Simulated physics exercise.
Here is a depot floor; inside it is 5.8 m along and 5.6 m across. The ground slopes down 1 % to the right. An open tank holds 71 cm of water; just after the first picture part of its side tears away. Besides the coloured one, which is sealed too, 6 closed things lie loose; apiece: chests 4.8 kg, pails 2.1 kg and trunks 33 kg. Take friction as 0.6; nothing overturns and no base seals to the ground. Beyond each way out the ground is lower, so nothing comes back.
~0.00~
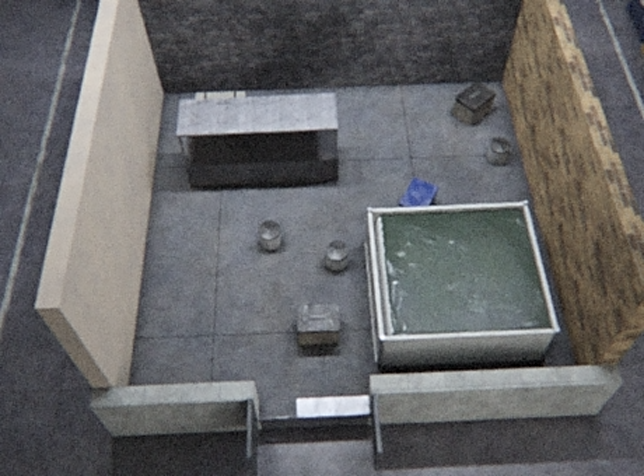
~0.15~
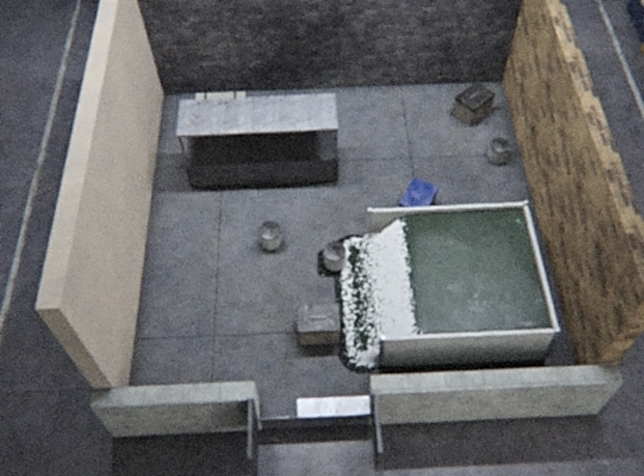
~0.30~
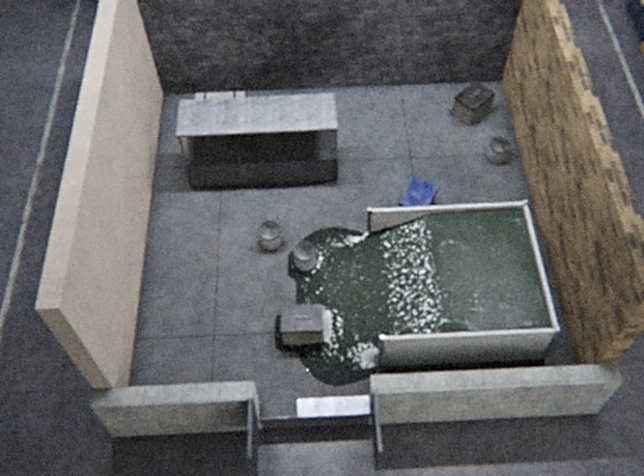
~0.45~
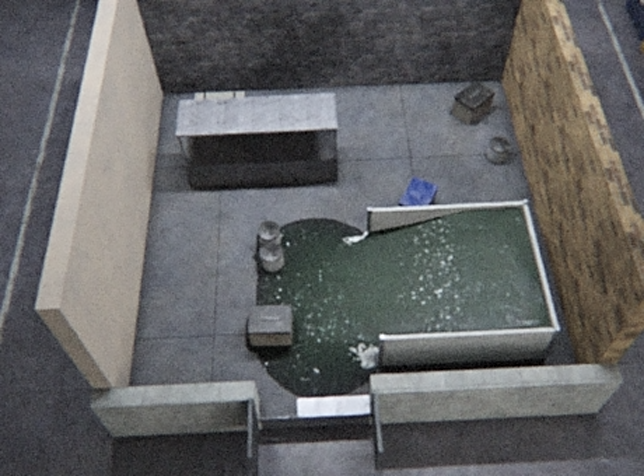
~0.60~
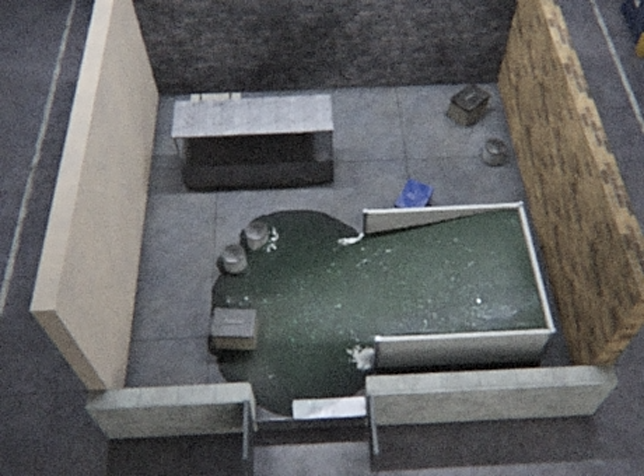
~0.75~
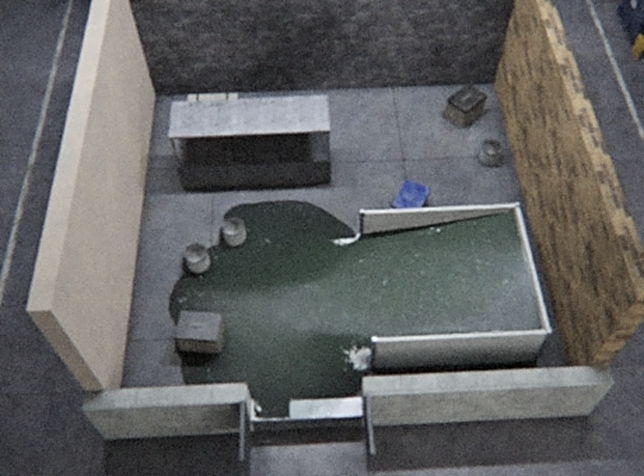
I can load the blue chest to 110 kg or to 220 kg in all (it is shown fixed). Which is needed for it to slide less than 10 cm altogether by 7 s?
For it, the lower weight is enough.
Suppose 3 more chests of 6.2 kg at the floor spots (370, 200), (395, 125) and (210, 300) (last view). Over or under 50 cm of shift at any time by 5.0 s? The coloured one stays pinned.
In turn: Over, short of it, over.
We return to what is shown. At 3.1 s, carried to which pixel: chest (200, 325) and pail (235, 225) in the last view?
Around (156, 284) and (180, 80).
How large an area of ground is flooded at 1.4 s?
About 15 m2.
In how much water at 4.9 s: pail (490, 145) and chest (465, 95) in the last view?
About 0 and 1 cm.
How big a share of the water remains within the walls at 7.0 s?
About 84 per cent.
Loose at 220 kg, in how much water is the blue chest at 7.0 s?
About 6 cm.
After 1.4 s the blue chest would be 0 cm from its start with 110 kg and 0 cm from its start with 220 kg; 0 cm of water round it then.
After 3.1 s the blue chest would be 0 cm from its start with 110 kg and 0 cm from its start with 220 kg; 0 cm of water round it then.
After 4.9 s the blue chest would be 0 cm from its start with 110 kg and 0 cm from its start with 220 kg; 10 cm of water round it then.
After 7.0 s the blue chest would be 0 cm from its start with 110 kg and 0 cm from its start with 220 kg; 6 cm of water round it then.
